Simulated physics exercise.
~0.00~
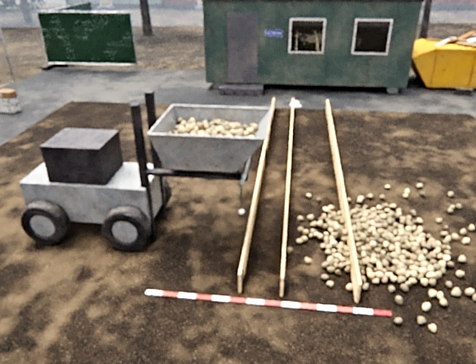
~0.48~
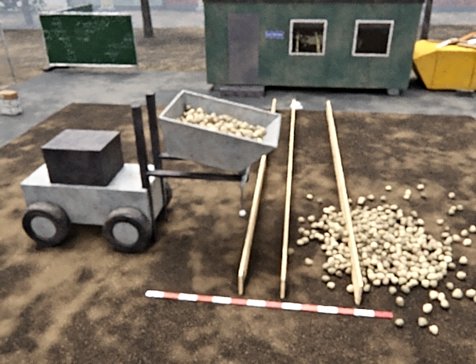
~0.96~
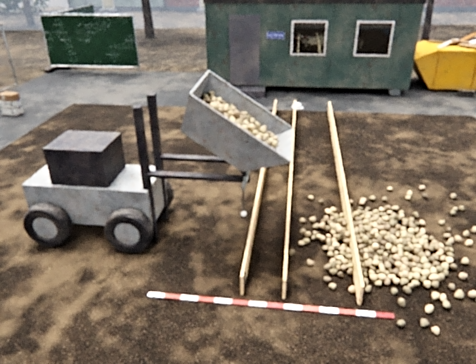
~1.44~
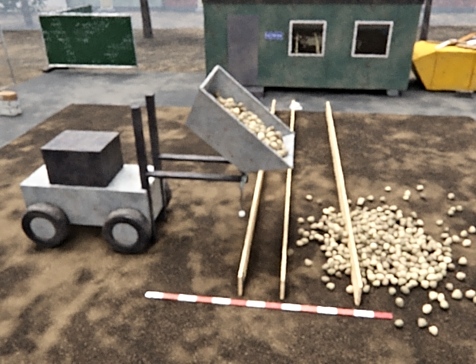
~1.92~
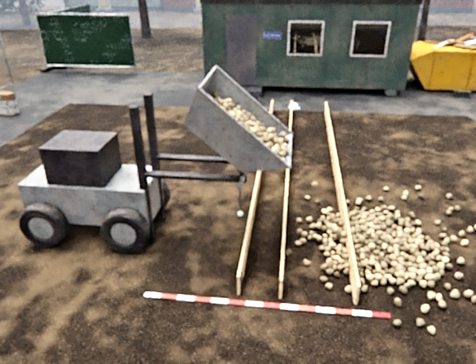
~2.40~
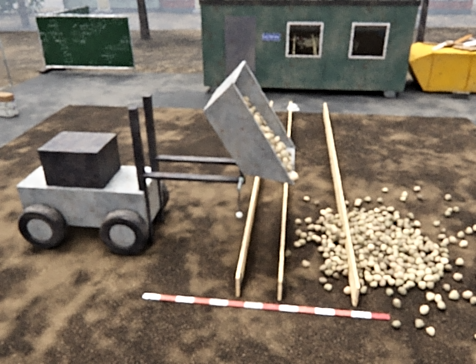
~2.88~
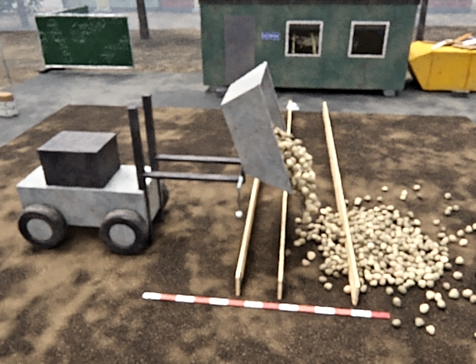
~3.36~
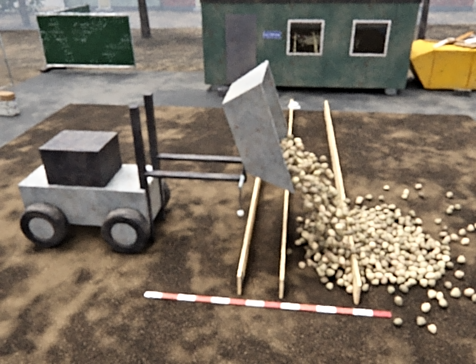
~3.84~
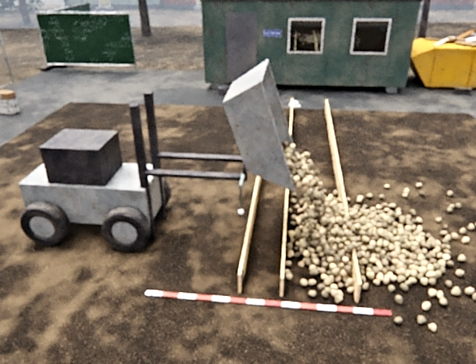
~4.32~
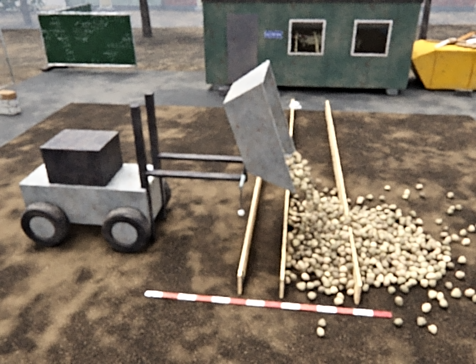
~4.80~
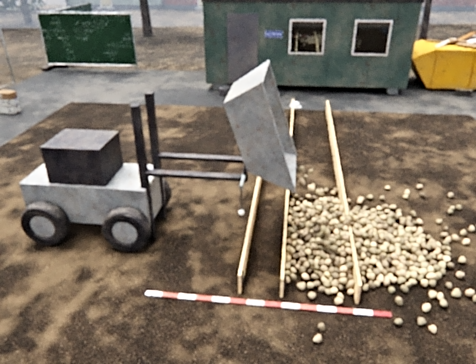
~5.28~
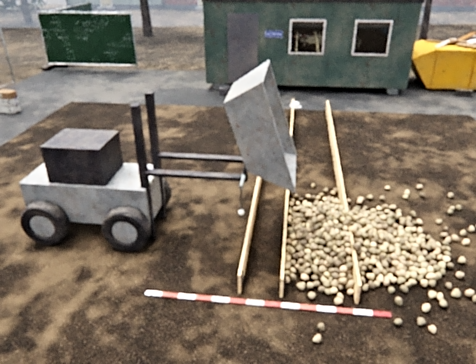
We see a small grey vehicle with a raised metal skip of pale, round stones tilt it to the right, pause, then tip it steeply, pouring the stones out across wooden planks until the skip is empty and they lie in a larger heap beside it.
